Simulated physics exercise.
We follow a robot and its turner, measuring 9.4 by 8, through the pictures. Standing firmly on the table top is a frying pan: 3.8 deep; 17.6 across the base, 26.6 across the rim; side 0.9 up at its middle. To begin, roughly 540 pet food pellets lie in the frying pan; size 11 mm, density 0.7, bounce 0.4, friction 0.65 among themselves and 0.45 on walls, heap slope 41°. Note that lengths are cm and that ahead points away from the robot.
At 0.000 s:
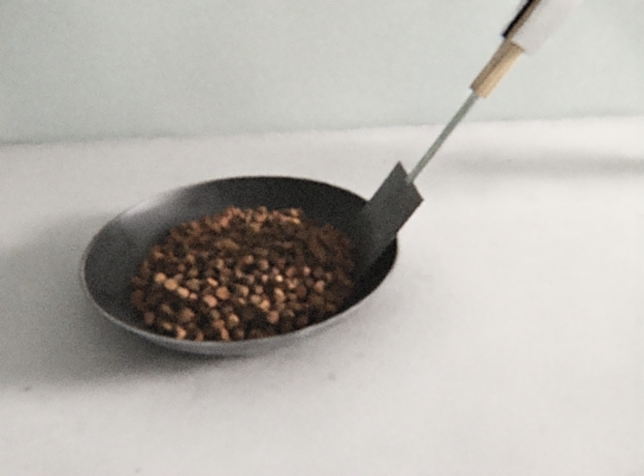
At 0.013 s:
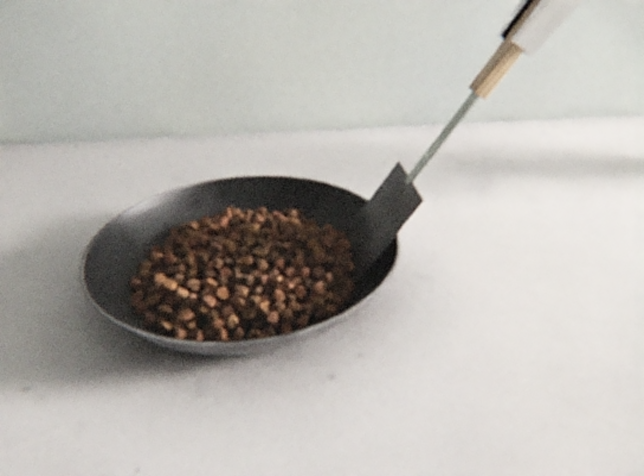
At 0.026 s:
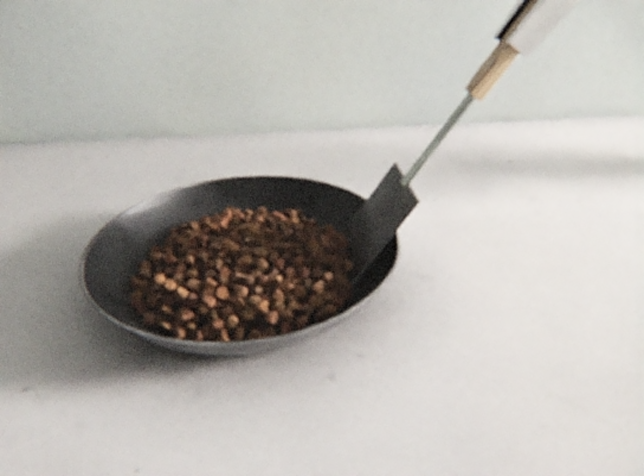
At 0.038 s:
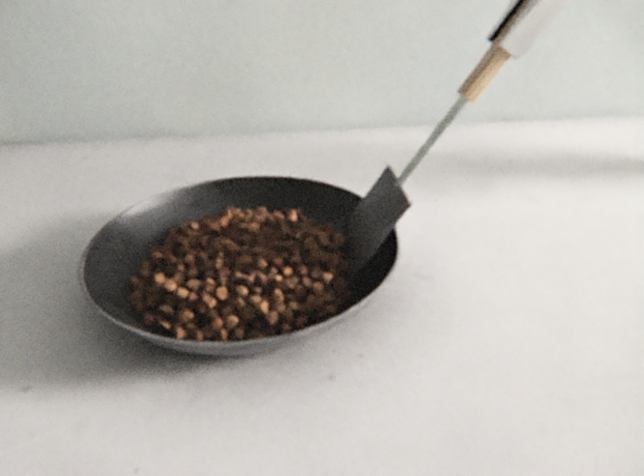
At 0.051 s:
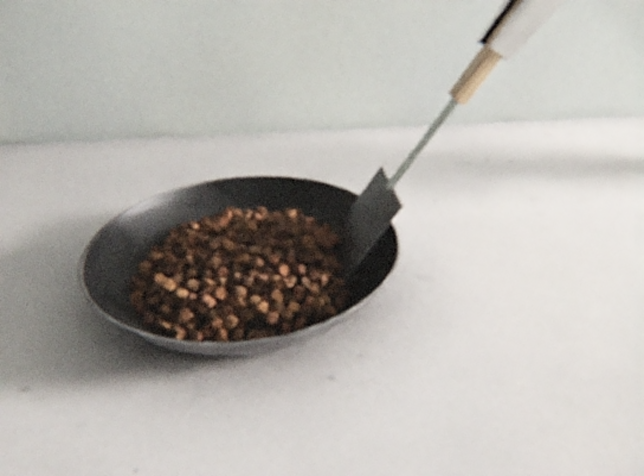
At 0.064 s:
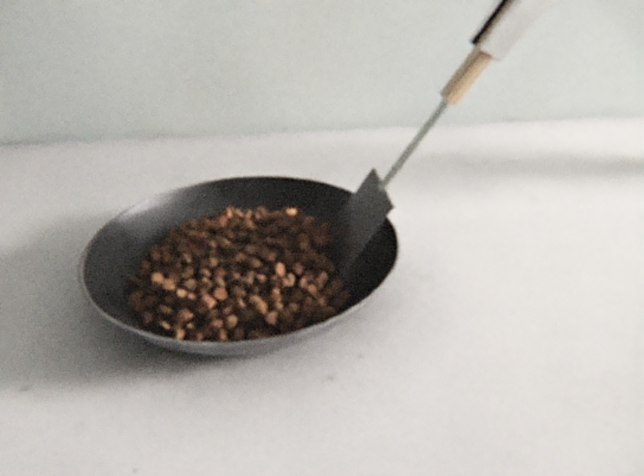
Turner held at the right side of a dark pan shifting slightly left against the edge of heaped brown pellets.
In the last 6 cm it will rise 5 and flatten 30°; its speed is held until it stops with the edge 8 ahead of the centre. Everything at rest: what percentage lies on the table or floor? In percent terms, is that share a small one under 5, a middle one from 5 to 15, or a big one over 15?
A middle one.
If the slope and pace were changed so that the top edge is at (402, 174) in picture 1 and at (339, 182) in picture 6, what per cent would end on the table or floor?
About 20 per cent.
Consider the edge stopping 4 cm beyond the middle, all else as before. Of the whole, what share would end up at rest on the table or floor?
In that case some 0 per cent.
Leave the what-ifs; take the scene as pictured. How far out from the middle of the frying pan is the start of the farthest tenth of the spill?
Radial distance: Approx. 20 cm.
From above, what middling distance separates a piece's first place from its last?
Level distance of roughly 5 cm.
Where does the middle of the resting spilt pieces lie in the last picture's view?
Centre of the spill: Approx. (56, 287).
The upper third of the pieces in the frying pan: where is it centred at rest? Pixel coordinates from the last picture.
(136, 251).
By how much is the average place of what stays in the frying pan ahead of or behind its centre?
The kept load is shifted forward by about 5.0 cm.
After 0.16 s, sloping 56°, highest piece 4 above the table; 538 in the frying pan.
After 0.26 s, sloping 45°, highest piece 6 above the table; 531 in the frying pan, 7 on the blade or in flight.
After 0.51 s, sloping 26°, highest piece 6 above the table; 495 in the frying pan, 38 on the table or floor, 5 on the blade or in flight.
After 1.56 s, sloping 26°, highest piece 6 above the table; 494 in the frying pan, 44 on the table or floor.
In the end, 494 in the frying pan, 44 on the table or floor. That is 8 % on the table or floor.
